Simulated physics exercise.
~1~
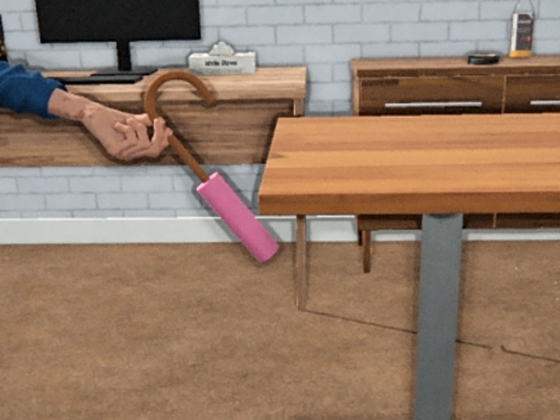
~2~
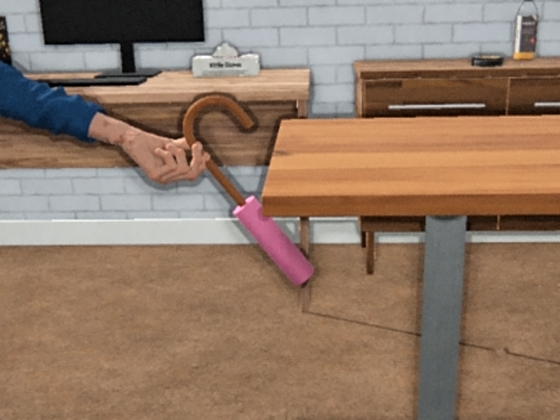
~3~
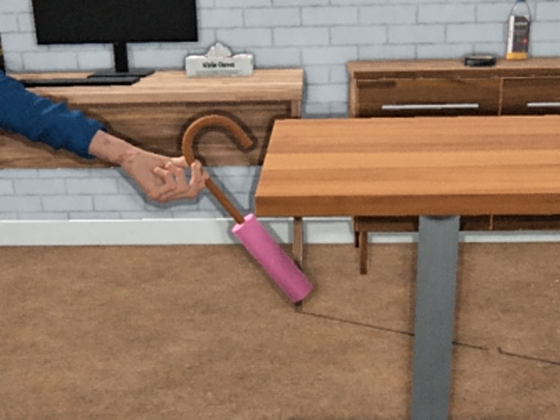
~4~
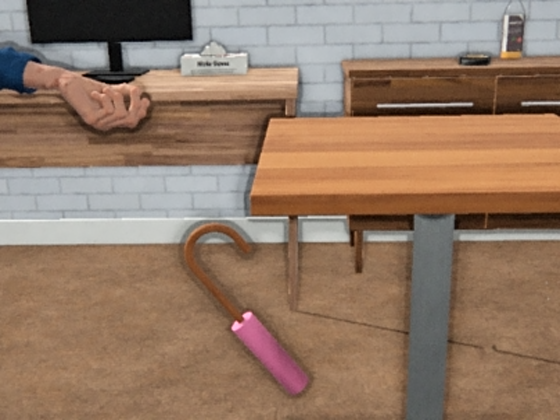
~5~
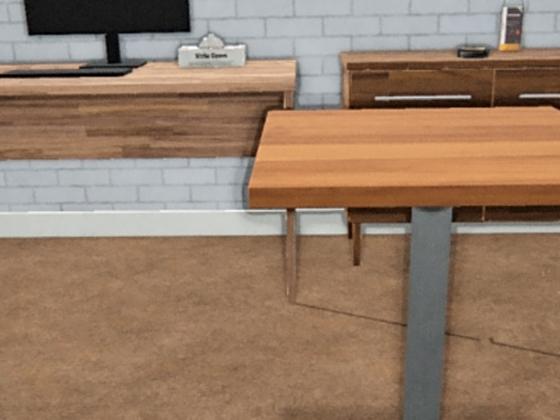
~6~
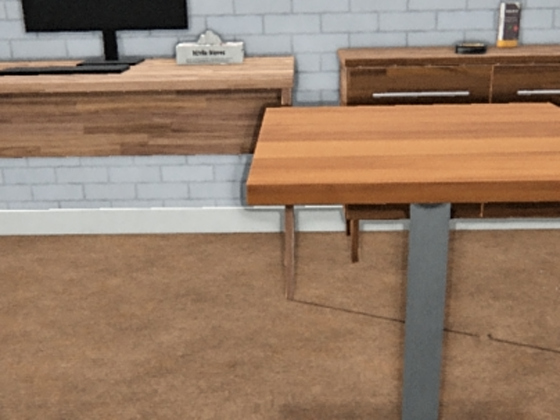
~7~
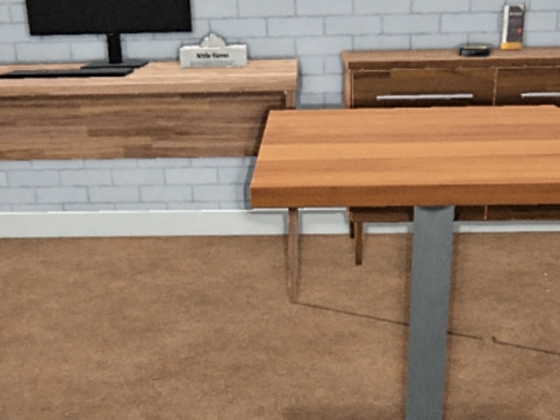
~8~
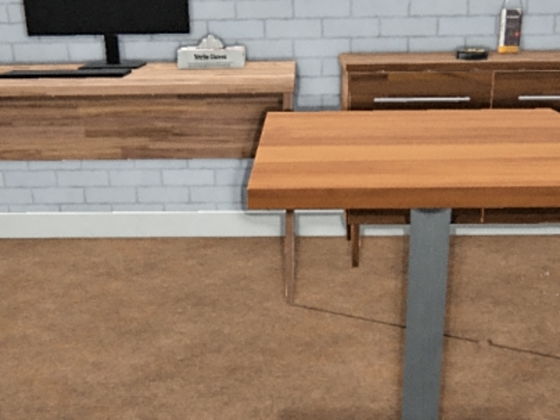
In a room with a pale brick wall and a brown floor, a hand in a blue sleeve holds a pink umbrella by its brown hooked handle, left of a wooden table. The arm moves the umbrella right and slightly down until it is close beside the table's edge, with the hook near the table top. The grip opens, and the umbrella drops without catching on the edge. As it falls toward the floor, the hand draws back to the left. The umbrella passes out of sight below, leaving the table standing in place with nothing hanging from it.
